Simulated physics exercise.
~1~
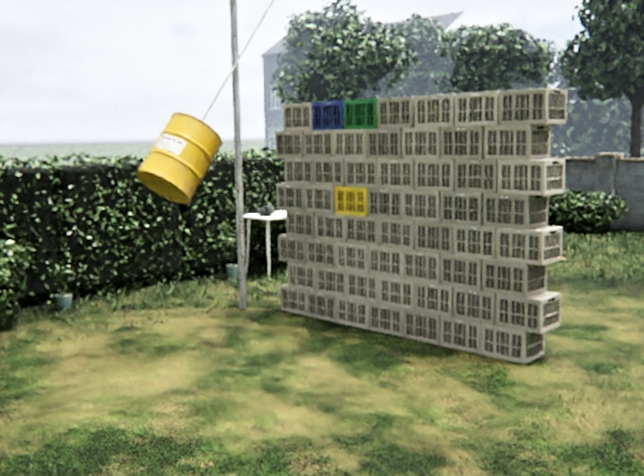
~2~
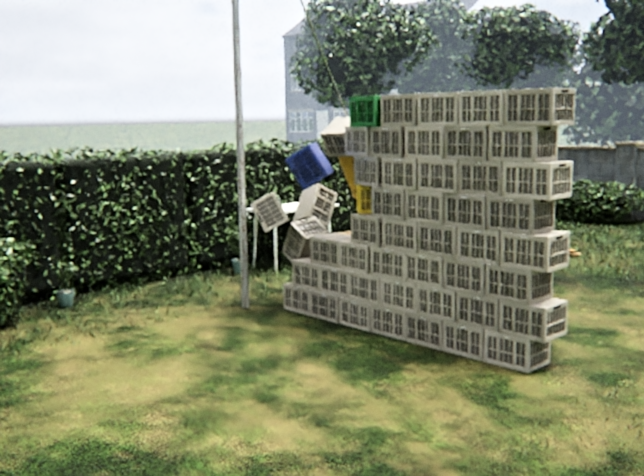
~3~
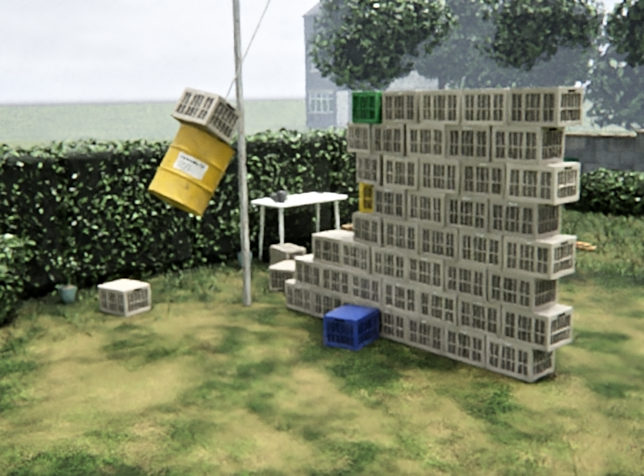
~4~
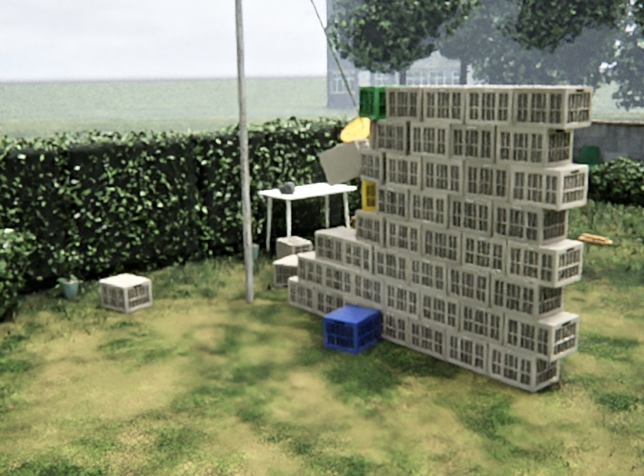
A yellow drum hangs tilted on a line at the left of a grassy garden, seen from the lawn as the view drifts slightly sideways. To its right stands a wall of pale crates, with a blue and a green one in the top row and a yellow one lower down, before a hedge and trees. The drum swings right into the wall's left end, and several crates, including the blue one, tumble. It swings back left with a pale crate on top, while the blue crate rests on the grass. The drum swings right again, and the green crate remains up atop the broken edge.
